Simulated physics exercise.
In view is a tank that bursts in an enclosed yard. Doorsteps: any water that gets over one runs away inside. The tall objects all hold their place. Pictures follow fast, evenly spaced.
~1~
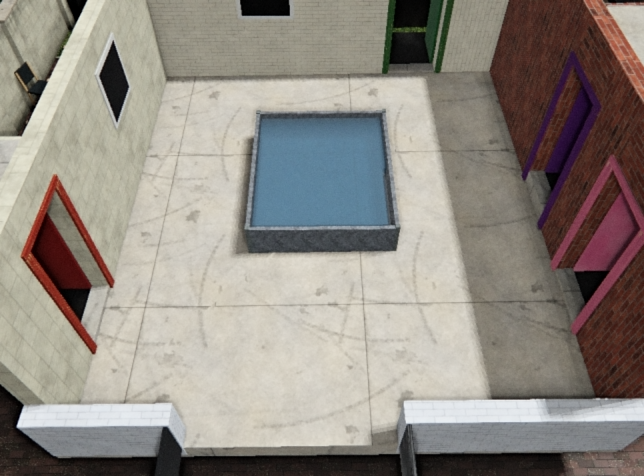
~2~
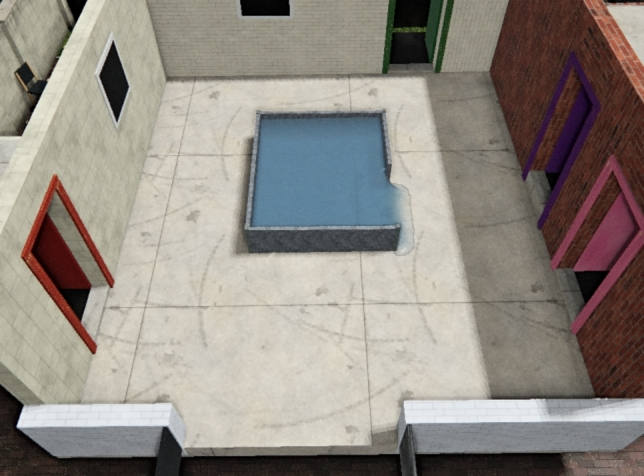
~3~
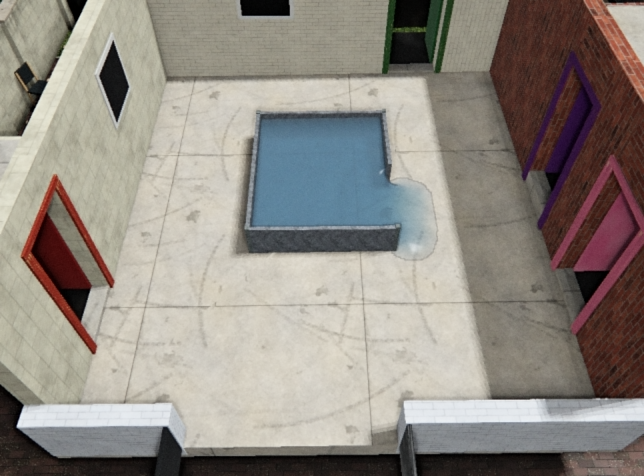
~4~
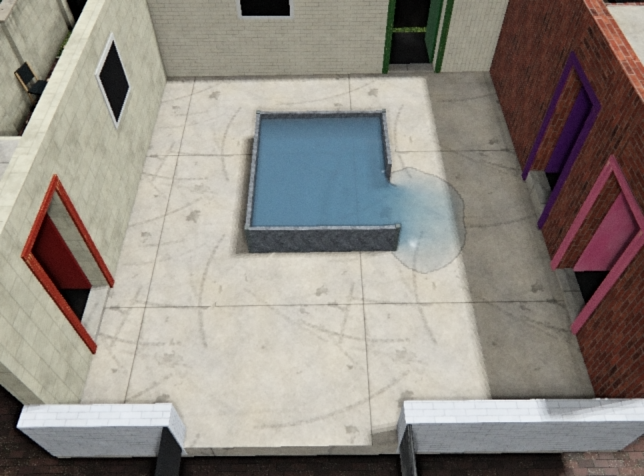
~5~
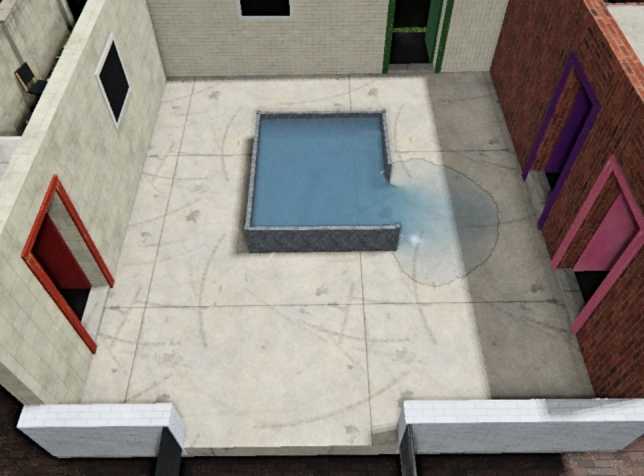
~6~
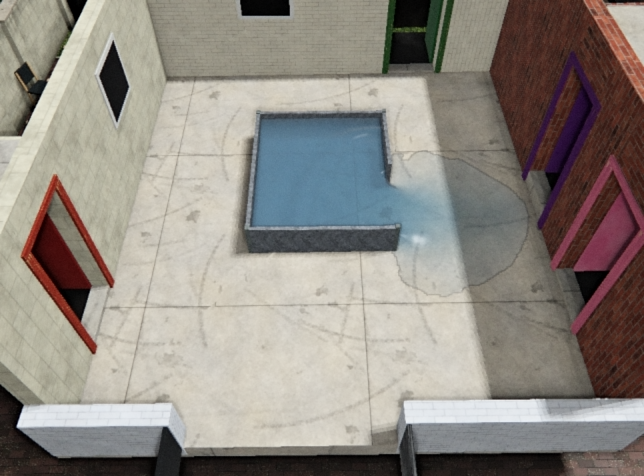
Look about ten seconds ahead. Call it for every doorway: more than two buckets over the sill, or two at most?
My call: The pink door more than two; the green door more than two; the purple door two at most; the red door two at most.
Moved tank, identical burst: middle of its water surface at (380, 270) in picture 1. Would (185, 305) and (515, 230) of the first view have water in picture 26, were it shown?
In order: Not reached and reached by the flood.
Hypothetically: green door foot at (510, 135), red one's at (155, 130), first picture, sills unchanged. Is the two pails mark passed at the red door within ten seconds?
Note - red: Comes out below.
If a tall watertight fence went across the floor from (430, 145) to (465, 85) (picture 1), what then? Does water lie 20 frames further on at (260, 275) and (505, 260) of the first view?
Result, in order: Bone-dry / swamped.
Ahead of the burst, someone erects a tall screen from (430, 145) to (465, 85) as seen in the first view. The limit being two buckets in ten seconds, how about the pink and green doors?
My guess is the pink door exceeds the limit and the green door stays within the limit.
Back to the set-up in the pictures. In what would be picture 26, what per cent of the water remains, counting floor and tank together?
Some 98 parts in a hundred have not run off.
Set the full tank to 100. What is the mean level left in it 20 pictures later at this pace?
52 percent or thereabouts.
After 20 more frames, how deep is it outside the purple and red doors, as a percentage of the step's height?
Approx. 80 % followed by 0 %.
A moment on, water covers 15 % of the floor; the pink door wet at the sill, nothing in, the green door not reached, the purple door wet at the sill, nothing in, the red door not reached.
Next, water covers 20 % of the floor; the pink door under two buckets in, the green door not reached, the purple door wet at the sill, nothing in, the red door not reached.
Then, water covers 30 % of the floor; the pink door over two buckets in, the green door wet at the sill, nothing in, the purple door under two buckets in, the red door not reached.
Later, water covers 65 % of the floor; the pink door far over two buckets in, the green door over two buckets in, the purple door under two buckets in, the red door not reached.
In the end, water covers 90 % of the floor; the pink door far over two buckets in, the green door over two buckets in, the purple door under two buckets in, the red door wet at the sill, nothing in.
